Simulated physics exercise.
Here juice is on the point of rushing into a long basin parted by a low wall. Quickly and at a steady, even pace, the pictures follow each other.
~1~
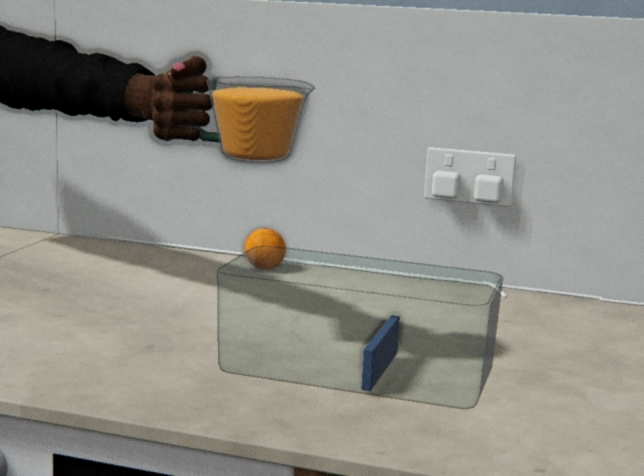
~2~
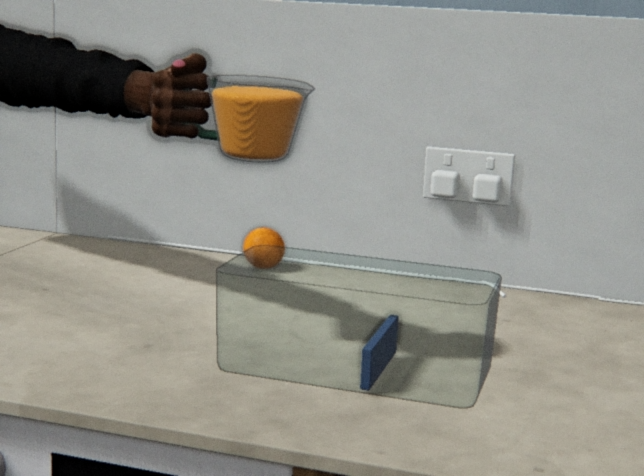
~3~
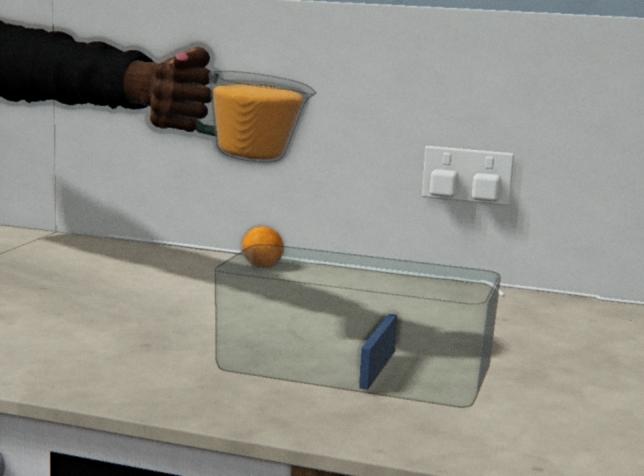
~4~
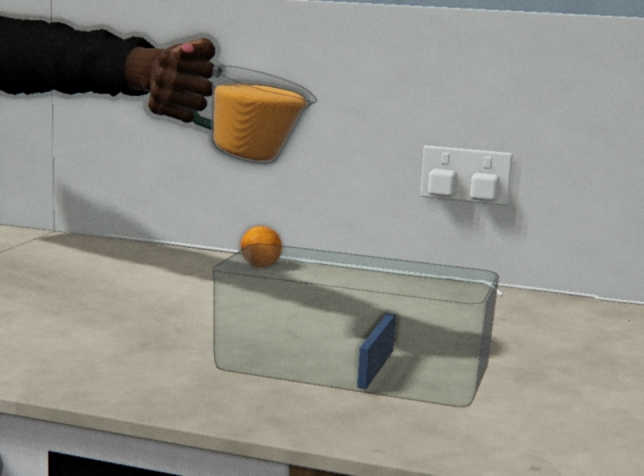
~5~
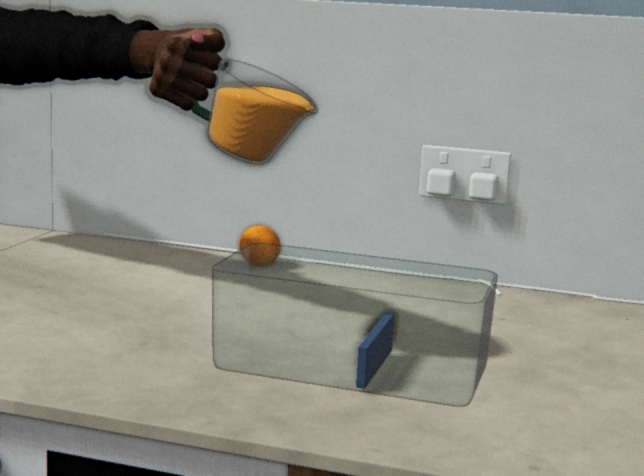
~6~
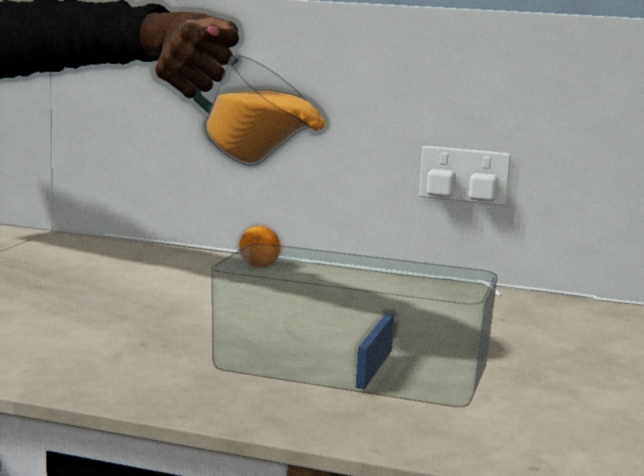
At first, a hand holds a clear jug of orange juice level above a long glass basin with a low blue wall inside and an orange ball at its rim. The hand then tilts the jug rightward, slowly then faster, until juice reaches the lip and just begins passing over it.
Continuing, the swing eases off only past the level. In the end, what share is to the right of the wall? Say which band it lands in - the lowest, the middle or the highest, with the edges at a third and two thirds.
The lowest band, under a third.
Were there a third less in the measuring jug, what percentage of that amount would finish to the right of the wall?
10 %.
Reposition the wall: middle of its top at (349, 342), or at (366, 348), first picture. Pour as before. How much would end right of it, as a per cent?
The first one comes to 45 percent, while the second comes to 30 percent.
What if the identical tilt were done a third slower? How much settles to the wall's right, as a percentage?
I'd estimate about 5 percent ends up there.
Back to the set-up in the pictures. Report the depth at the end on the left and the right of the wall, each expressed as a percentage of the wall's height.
Left of the wall 30 %, right of the wall 0 %.
A moment on, the measuring jug is tipped right over and 27 per cent is still to pour, 30 is left of the wall and 1 right of it.
Next, the measuring jug is tipped right over and 1 per cent is still to pour, 87 is left of the wall and 2 right of it.
Then the measuring jug is tipped right over and 0 per cent is still to pour, 88 is left of the wall and 6 right of it.
Later the measuring jug is tipped right over and 0 per cent is still to pour, 88 is left of the wall and 6 right of it.
Finally, 88 per cent lies left of the wall, 6 right of it and 6 outside.
